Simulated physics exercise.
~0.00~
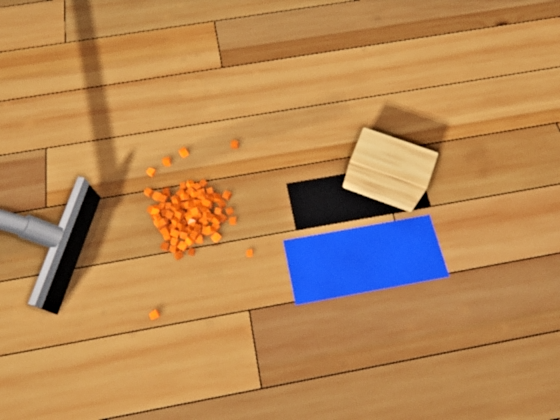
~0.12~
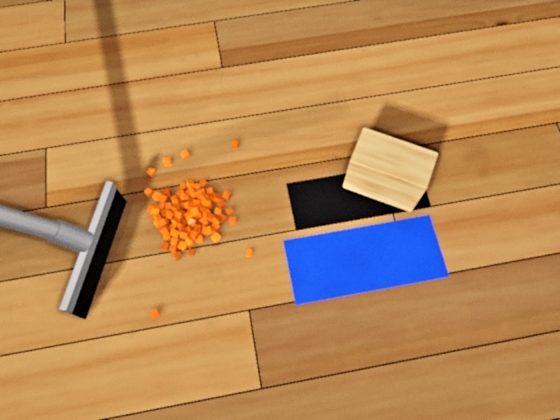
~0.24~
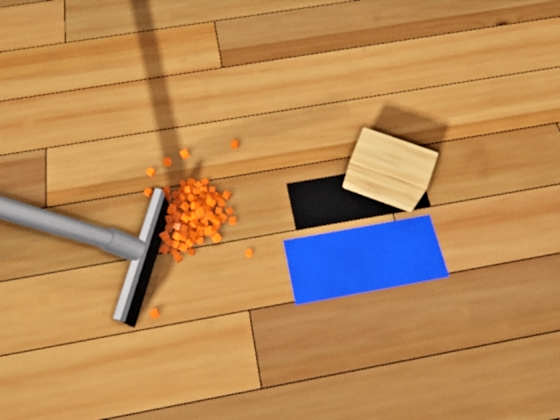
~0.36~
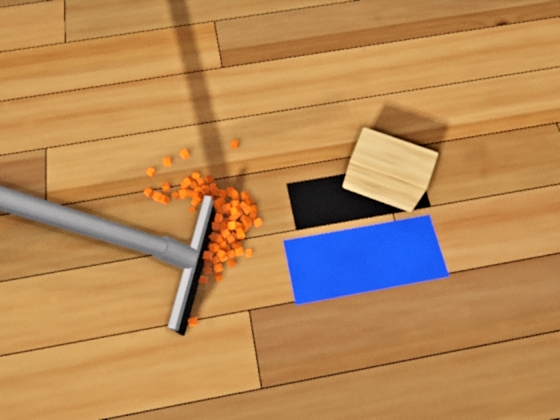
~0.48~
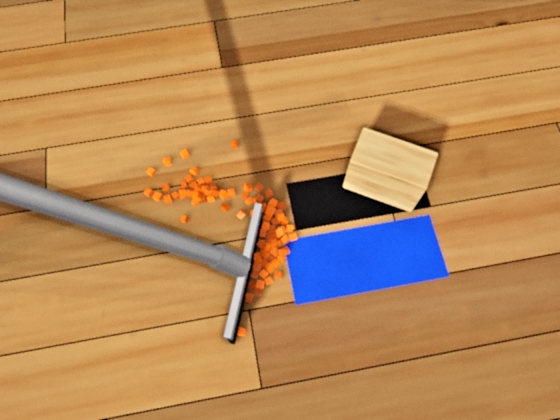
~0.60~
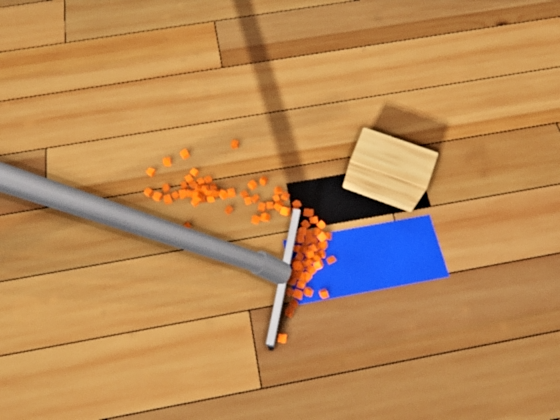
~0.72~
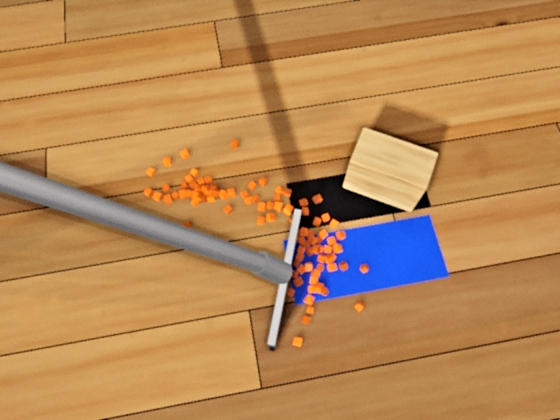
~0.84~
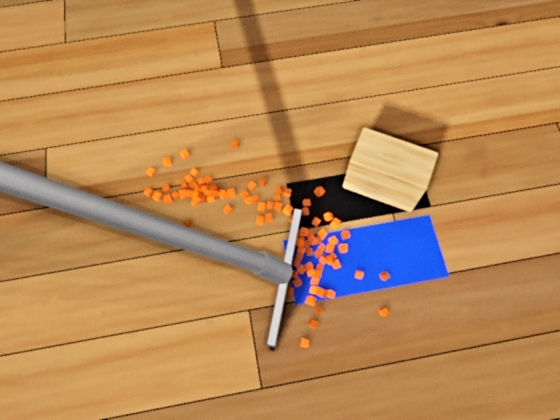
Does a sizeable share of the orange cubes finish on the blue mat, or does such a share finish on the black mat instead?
A sizeable share finishes on the blue mat, mostly near its left side. Only a few cubes end up on the black mat, and the rest lie on the bare floor.
A grey squeegee with a long handle reaching in from the left stands on a plank floor seen from above, beside a pile of small orange carrot cubes. To the right lie a black mat, partly covered by a pale wooden block, and a larger blue mat below it. The blade slides right into the pile and pushes many cubes along, while others slip past its upper end and stay behind in a trail. It stops at the mats' left edge, and some cubes scatter a little farther. Many end on the blue mat, a few on the black, and most on bare wood.
